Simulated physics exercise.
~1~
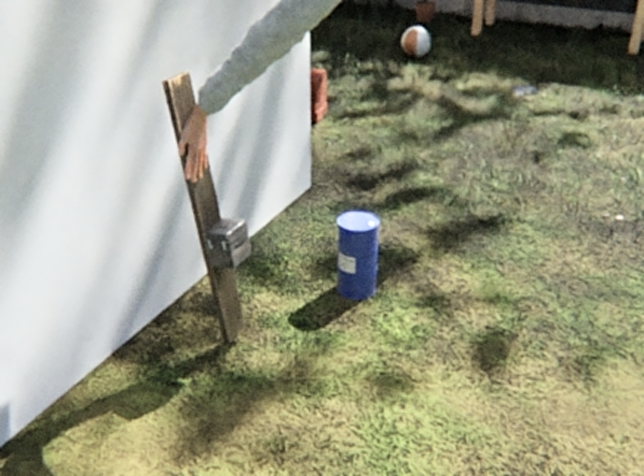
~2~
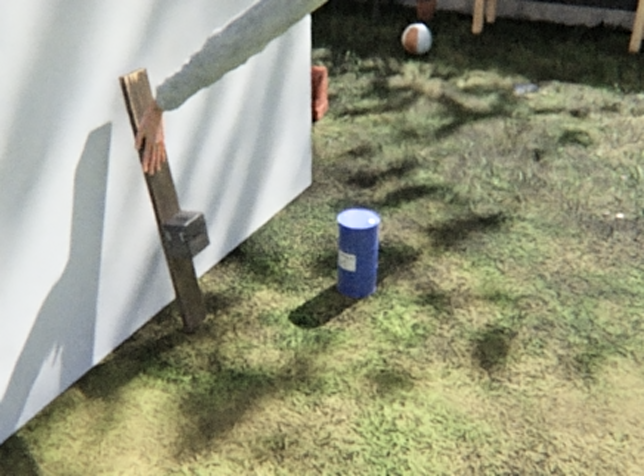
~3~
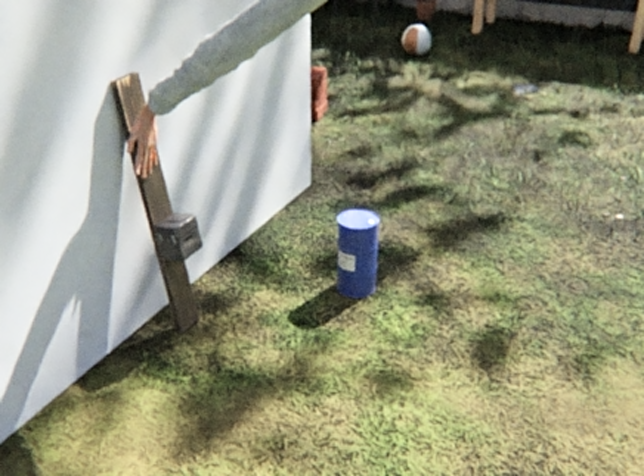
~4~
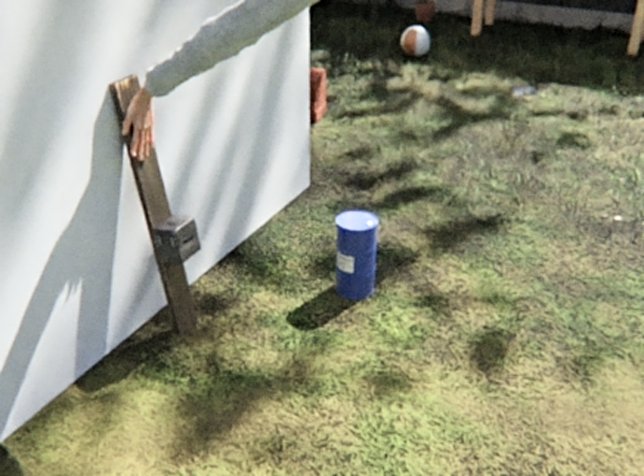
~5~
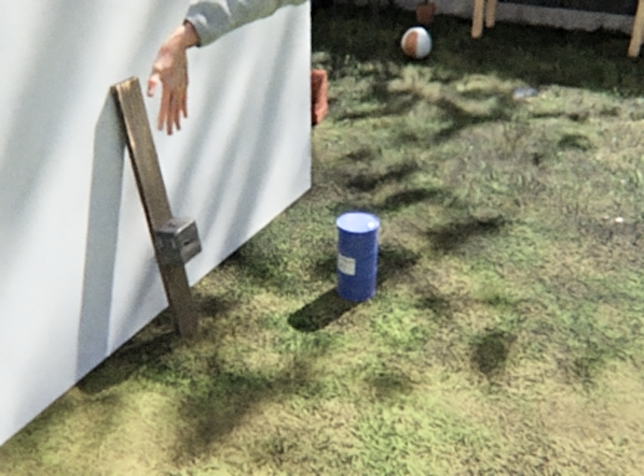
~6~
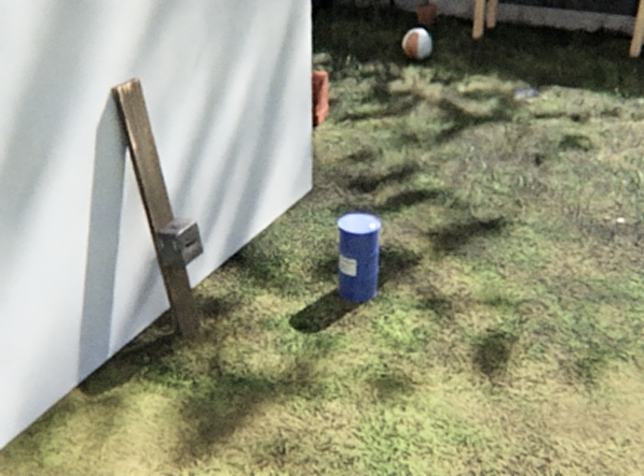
A hand leaning a dark plank against a pale wall and letting go, the plank staying propped near a blue canister.
